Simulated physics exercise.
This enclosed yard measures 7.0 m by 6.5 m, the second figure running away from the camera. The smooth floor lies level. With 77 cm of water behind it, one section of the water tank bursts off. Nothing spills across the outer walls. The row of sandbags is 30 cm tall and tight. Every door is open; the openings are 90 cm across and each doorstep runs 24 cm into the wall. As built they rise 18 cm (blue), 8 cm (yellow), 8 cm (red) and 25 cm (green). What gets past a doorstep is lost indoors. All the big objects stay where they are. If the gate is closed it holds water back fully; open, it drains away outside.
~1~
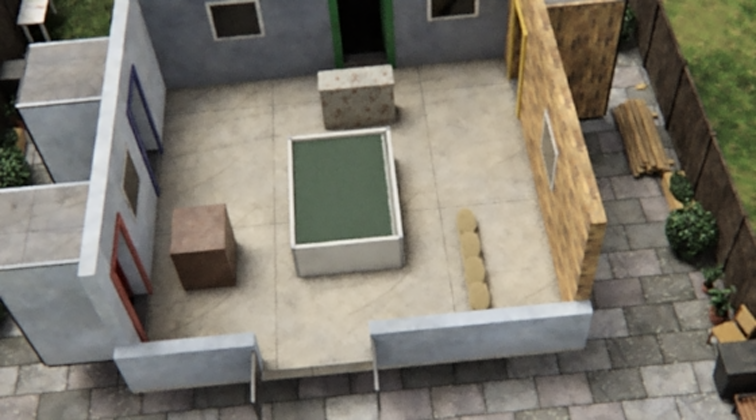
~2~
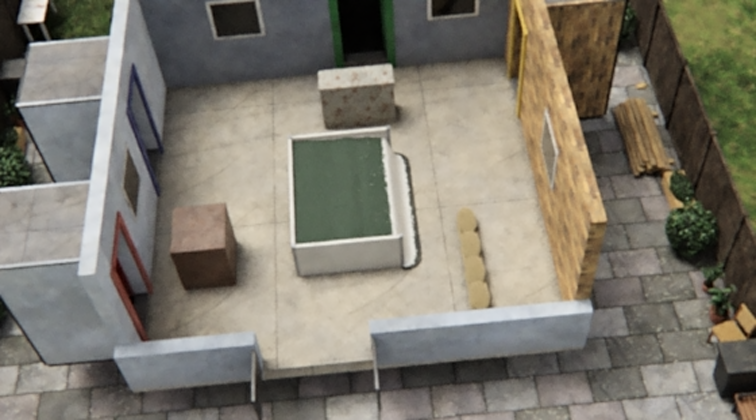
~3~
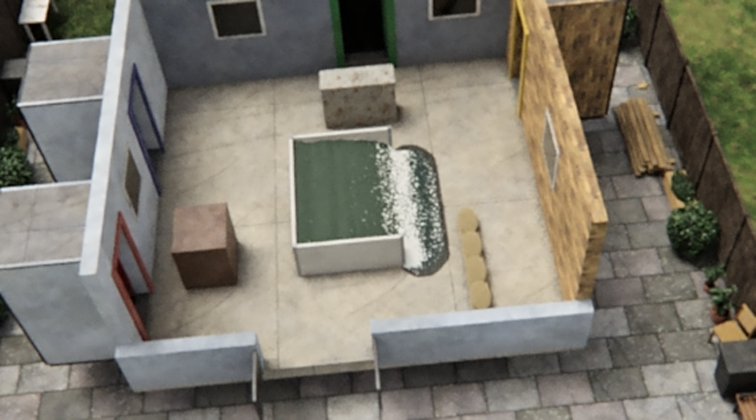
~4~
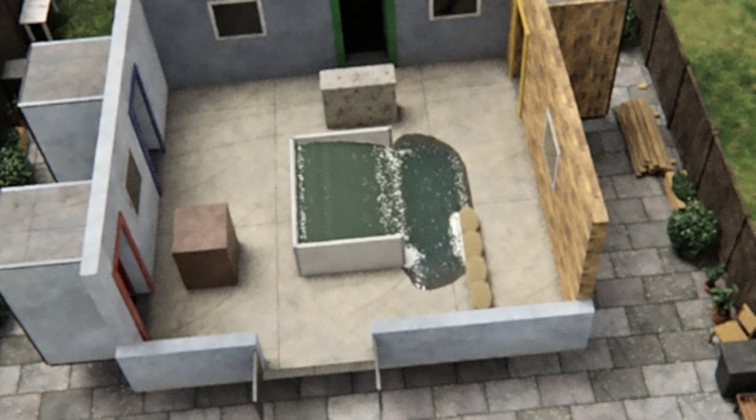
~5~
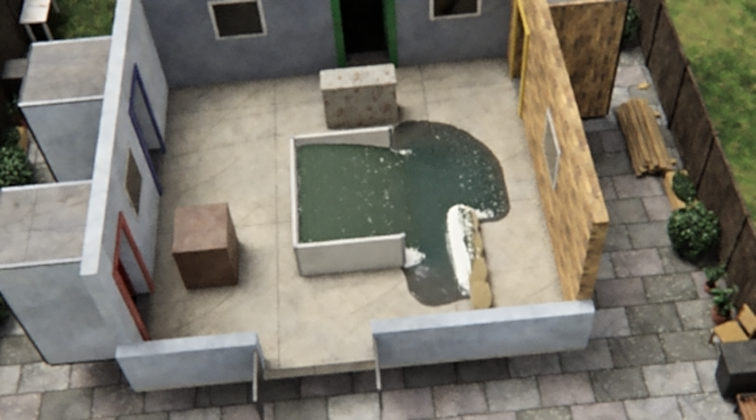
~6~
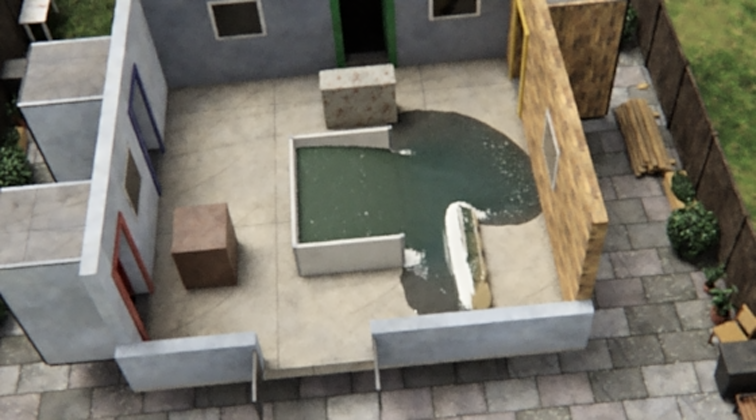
We see a walled yard from above as the right side of a water tank gives way and dark green water pours out, spreading across the pale floor, around a row of round tan objects and toward the right-hand wall.
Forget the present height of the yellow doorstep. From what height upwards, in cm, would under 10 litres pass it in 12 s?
It would have to be roughly 19 cm high.
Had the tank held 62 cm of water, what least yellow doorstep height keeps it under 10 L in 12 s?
About 14.5 cm.
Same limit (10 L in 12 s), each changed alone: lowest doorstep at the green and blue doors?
Roughly 8.0 cm at green and 6.0 cm at blue.
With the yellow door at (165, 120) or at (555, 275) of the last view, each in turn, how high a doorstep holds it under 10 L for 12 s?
Roughly 16 and 23 cm.
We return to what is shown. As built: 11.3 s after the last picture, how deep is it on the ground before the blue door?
Roughly 10.5 cm deep.
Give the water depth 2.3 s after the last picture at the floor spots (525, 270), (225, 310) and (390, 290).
About 7, 2 and 1 cm.
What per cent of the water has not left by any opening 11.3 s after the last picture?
Some 88 per cent remains.
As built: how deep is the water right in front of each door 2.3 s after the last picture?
In cm: Blue 0, yellow 14, red 0, green 6.
Then, 0.7 s after the last picture water covers 30 % of the floor, deepest (50 cm) near (525, 170); 14 cm at the yellow door, 0 litres in over its 8 cm doorstep.
Then, 2.3 s after the last picture water covers 50 % of the floor, deepest (38 cm) near (503, 69); 14 cm at the yellow door, 45 litres in over its 8 cm doorstep.
Then, 11.3 s after the last picture water covers 95 % of the floor, deepest (12 cm) near (161, 182); 6 cm at the yellow door, 144 litres in over its 8 cm doorstep.
At the yellow door as built, the water peaked near 19 cm, 1.1 s after the last picture.
With a doorstep of 16.5 cm, 19 litres would have come in within the 12 s; with 22 cm, 3 litres. So under 10 litres takes about 19 cm.
